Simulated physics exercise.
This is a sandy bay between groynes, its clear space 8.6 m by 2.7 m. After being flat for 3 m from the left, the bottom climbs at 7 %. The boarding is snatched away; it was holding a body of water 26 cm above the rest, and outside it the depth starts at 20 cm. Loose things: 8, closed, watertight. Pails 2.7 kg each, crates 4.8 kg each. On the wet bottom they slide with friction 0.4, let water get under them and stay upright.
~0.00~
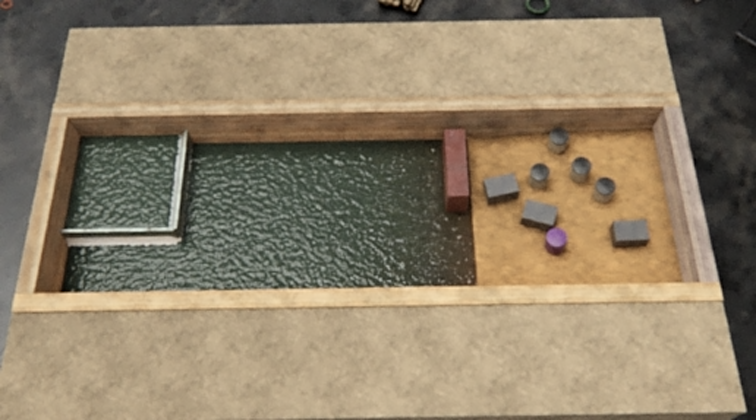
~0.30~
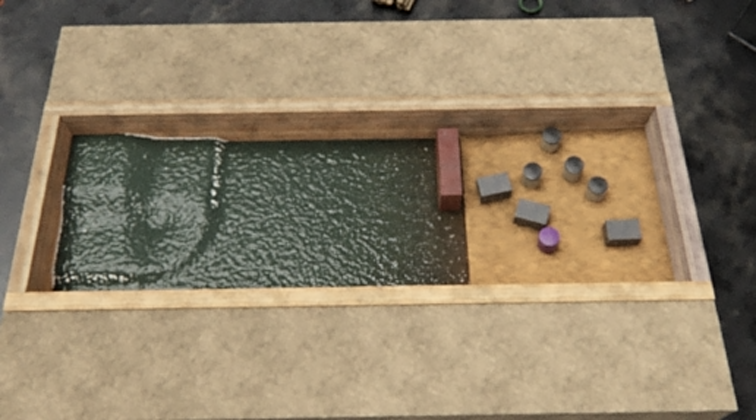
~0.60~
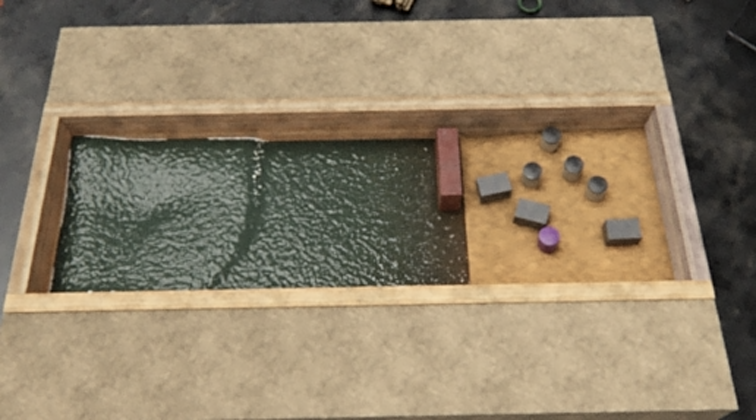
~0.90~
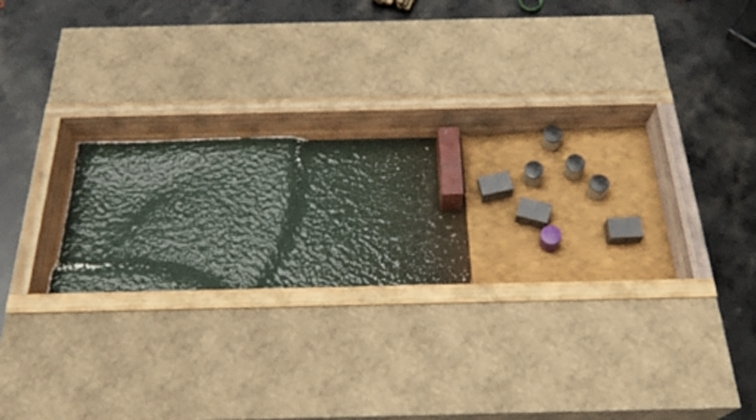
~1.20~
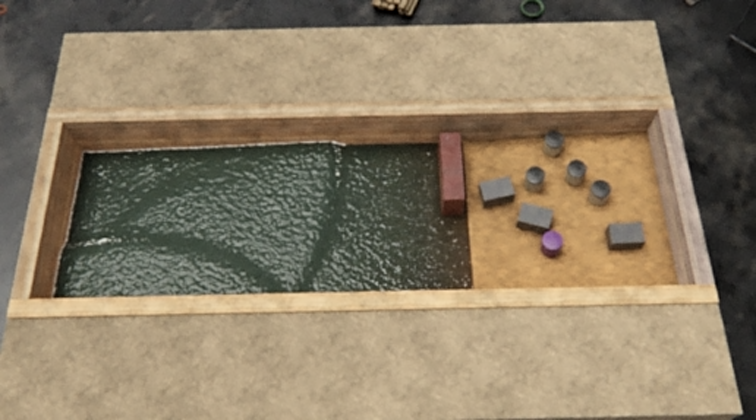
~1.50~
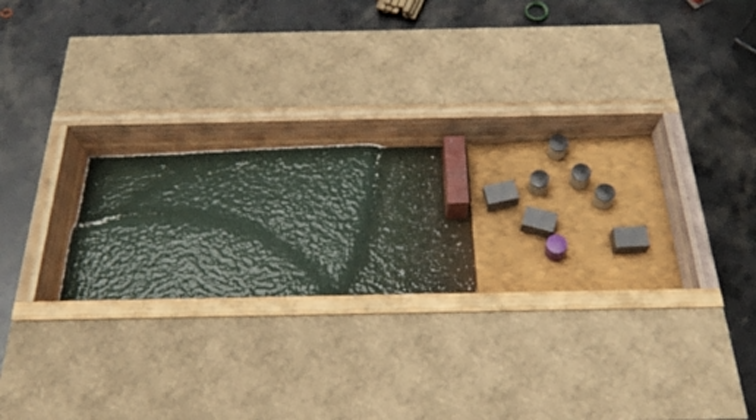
Dark green water fills the left and middle of a long, sandy-walled basin, seen from high above by a camera that sways slightly. A pale-edged enclosure stands at the far left corner, a dark red block sits at the water's right edge, and grey pails, grey crates and one purple pail rest on tan sand. The enclosure vanishes, and curved ripples sweep rightward and toward the near side while the objects stay put.
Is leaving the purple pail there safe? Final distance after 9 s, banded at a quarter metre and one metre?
Ends somewhat displaced.
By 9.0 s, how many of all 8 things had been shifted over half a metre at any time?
By my count, 4.
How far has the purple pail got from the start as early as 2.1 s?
Displacement by then near 0 cm.
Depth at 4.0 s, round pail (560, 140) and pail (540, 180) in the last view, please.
First about 0 cm, second about 2 cm.
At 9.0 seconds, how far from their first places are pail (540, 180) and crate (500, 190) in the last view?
The first is 80 cm from its start, the second 80 cm.
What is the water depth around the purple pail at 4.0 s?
Depth approx. 3 cm.
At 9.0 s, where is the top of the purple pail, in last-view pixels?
Position estimate: Close to (597, 224).
After 2.1 s the purple pail is near (558, 244), 0.0 m from its start, aground; 0 afloat.
After 4.0 s the purple pail is near (588, 238), 0.4 m from its start, aground; 0 afloat.
After 6.3 s the purple pail is near (597, 224), 0.6 m from its start, aground; 2 afloat.
After 9.0 s the purple pail is near (597, 224), 0.6 m from its start, aground; 1 afloat.
